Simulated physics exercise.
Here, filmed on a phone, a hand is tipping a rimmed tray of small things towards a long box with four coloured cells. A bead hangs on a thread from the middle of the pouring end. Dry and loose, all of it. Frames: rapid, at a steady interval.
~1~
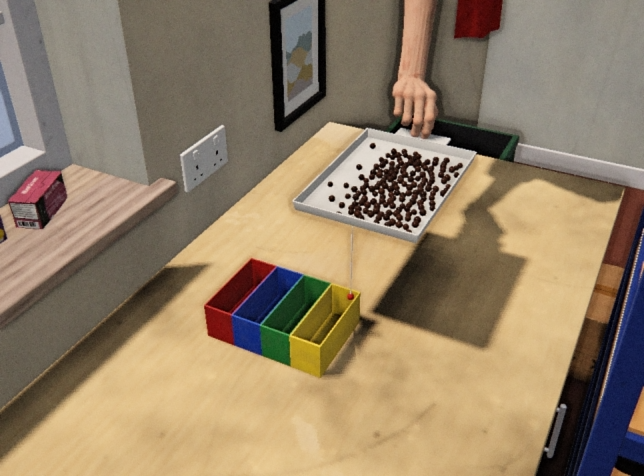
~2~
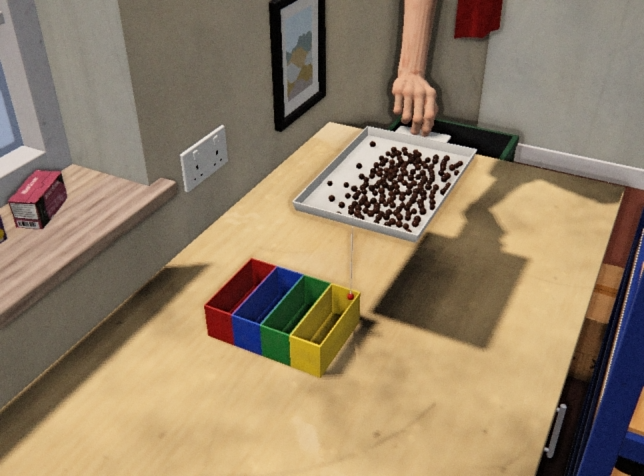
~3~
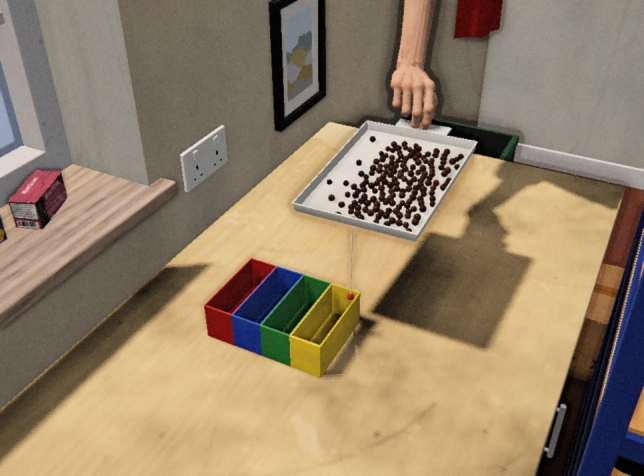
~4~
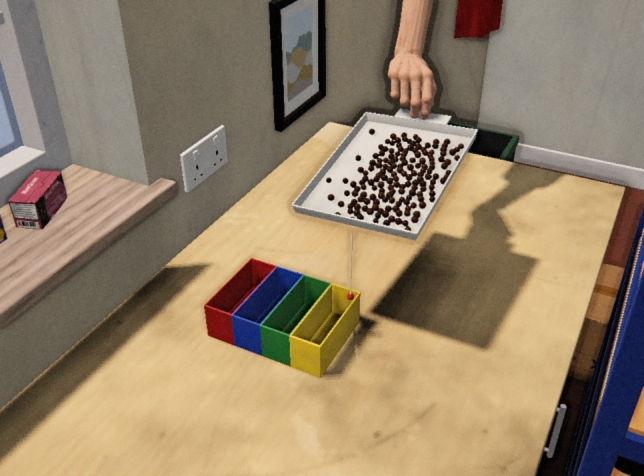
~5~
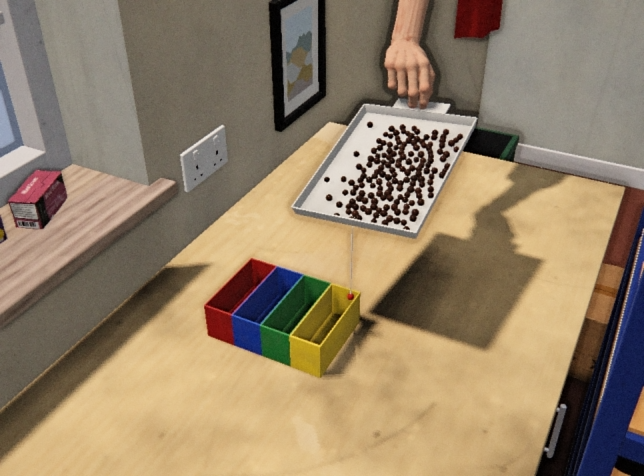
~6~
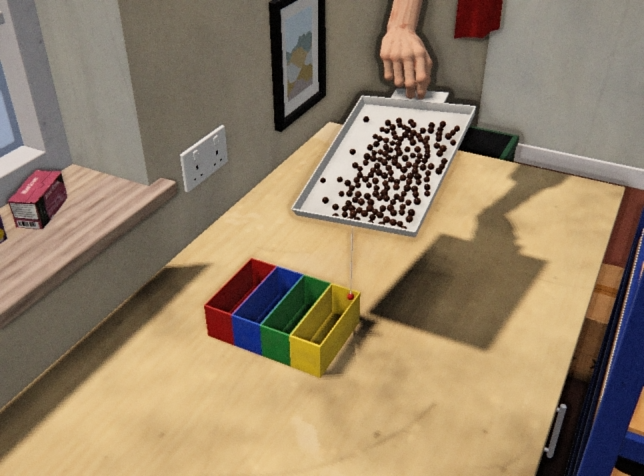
On a wooden worktop, a hand gradually tilts a tray, and dark balls shift across it.
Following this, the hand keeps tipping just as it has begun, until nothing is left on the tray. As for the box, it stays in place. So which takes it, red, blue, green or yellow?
It goes to green.
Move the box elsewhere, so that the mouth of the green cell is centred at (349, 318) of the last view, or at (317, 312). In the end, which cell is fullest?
Red, then the cell in blue.
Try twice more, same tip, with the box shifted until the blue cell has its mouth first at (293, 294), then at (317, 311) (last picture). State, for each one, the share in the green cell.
Roughly 20 % and 10 %.
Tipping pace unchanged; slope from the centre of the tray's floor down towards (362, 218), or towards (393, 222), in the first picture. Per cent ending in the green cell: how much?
First case: 20 %; second case: 0 %.
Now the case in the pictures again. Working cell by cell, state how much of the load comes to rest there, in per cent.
In per cent: The red cell gets 0, the blue cell 20, the green cell 50 and the yellow cell 10.
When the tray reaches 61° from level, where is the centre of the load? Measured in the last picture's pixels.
About (328, 206).
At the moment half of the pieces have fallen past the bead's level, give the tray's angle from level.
I'd say close to 95 degrees.
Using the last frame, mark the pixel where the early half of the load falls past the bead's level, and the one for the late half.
(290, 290) for the early half, (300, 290) for the late half.
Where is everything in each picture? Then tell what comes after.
Corners of the pouring end near (295, 201) and (416, 234), level; middle of the load near (394, 184), chocolate balls; bead on its thread near (351, 297); red cell near (219, 322); blue cell near (247, 332); green cell near (276, 343); yellow cell near (305, 354), in the first frame.
Corners of the pouring end near (295, 201) and (416, 233), level; middle of the load near (395, 183), in the second frame.
Corners of the pouring end near (295, 202) and (416, 233), tipped barely, lowest at the left corner; middle of the load near (394, 180), in the third frame.
Corners of the pouring end near (294, 204) and (415, 231), tipped a little, lowest at the left corner; middle of the load near (394, 175), in the fourth frame.
Corners of the pouring end near (294, 206) and (415, 230), tipped a little, lowest at the left corner; middle of the load near (392, 170), in the fifth frame.
Corners of the pouring end near (294, 208) and (414, 230), tipped clearly, lowest at the left corner; middle of the load near (389, 168), all but a few on the move; red cell near (219, 322); blue cell near (247, 332); green cell near (276, 343); yellow cell near (305, 354), in the sixth frame.
Shortly afterwards, tray tipped steeply; the bulk on the tray; only a few in the green cell; only a few in the blue cell; a little falling or outside the box.
Next, tray tipped right over; near a quarter on the tray; near a third in the green cell; a little in the blue cell; a little in the yellow cell; only a few in the red cell; near a quarter falling or outside the box.
Some moments later, tray tipped past a quarter turn; near half in the green cell; near a quarter in the blue cell; a little in the yellow cell; only a few in the red cell; a little falling or outside the box.
In the end, tray tipped past a quarter turn; near half in the green cell; near a quarter in the blue cell; a little in the yellow cell; only a few in the red cell; a little outside the box.
